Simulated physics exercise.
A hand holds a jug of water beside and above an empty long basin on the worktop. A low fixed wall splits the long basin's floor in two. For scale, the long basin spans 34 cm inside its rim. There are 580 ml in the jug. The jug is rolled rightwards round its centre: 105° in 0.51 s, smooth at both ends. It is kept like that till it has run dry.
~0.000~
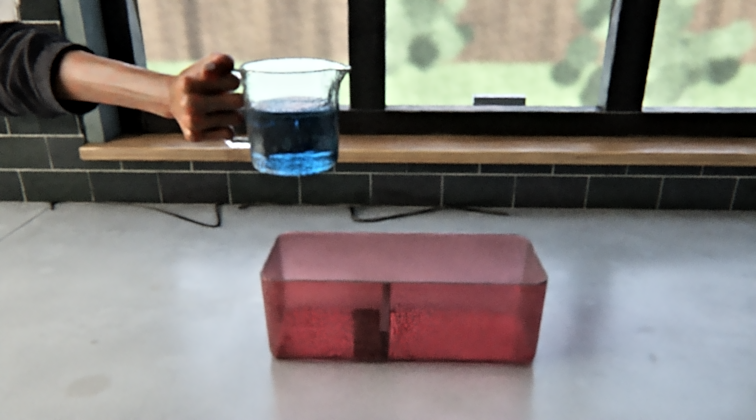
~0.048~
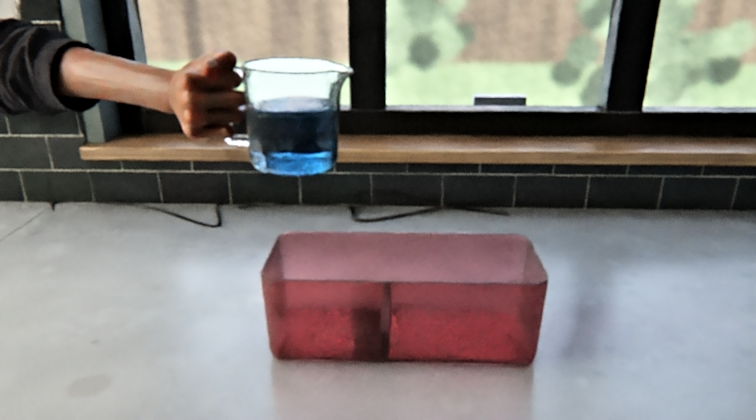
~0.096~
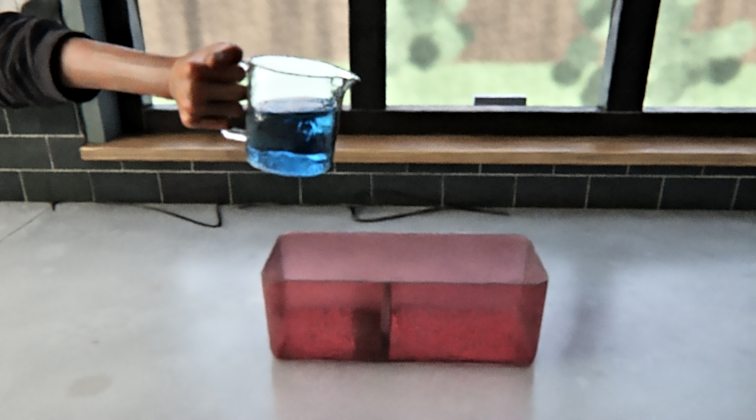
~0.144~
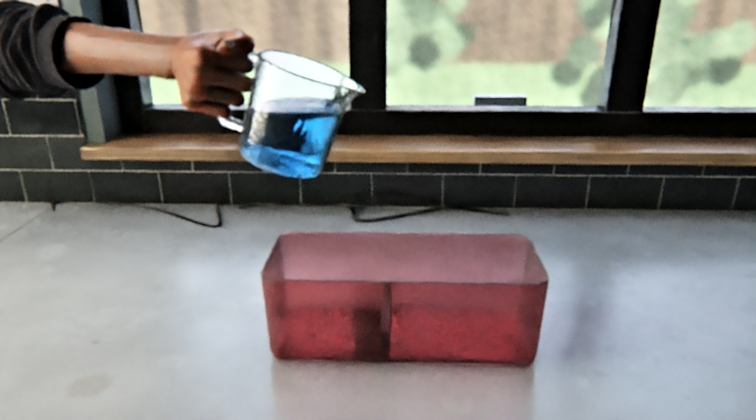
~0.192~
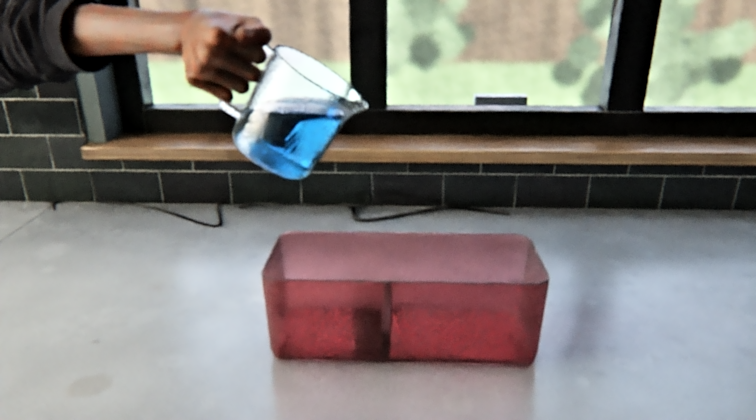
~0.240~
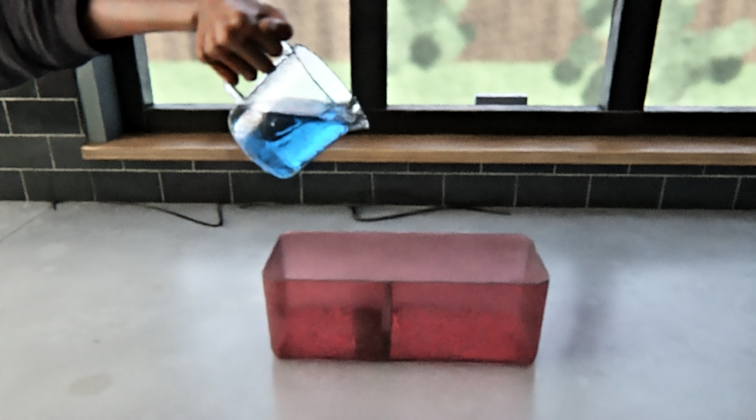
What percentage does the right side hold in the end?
Roughly 90 per cent is past the wall.
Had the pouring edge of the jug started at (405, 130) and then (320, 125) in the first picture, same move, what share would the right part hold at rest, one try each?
First 90, then 5 per cent.
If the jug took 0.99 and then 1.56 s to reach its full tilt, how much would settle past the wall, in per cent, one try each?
In turn about 90 and 90 per cent.
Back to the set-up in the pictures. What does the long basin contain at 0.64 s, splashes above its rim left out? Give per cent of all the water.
Some 64 per cent.
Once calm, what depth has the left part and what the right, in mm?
Left about 2 mm, right about 22 mm.
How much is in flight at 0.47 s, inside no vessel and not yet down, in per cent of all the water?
Some 38 per cent.
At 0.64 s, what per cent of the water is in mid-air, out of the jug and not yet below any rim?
About 22 per cent.
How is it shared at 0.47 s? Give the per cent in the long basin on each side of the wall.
Left about 0, right about 9.
Then, 0.47 s in, the tilt is 103° and 54 per cent is still to pour, 0 is left of the wall and 9 right of it.
Then, 0.64 s in, the tilt is 105° and 14 per cent is still to pour, 1 is left of the wall and 63 right of it.
Then, 0.82 s in, the tilt is 105° and 3 per cent is still to pour, 4 is left of the wall and 83 right of it.
Then, 1.01 s in, the tilt is 105° and 0 per cent is still to pour, 6 is left of the wall and 90 right of it.
Finally, 7 per cent lies left of the wall, 90 right of it and 3 outside.
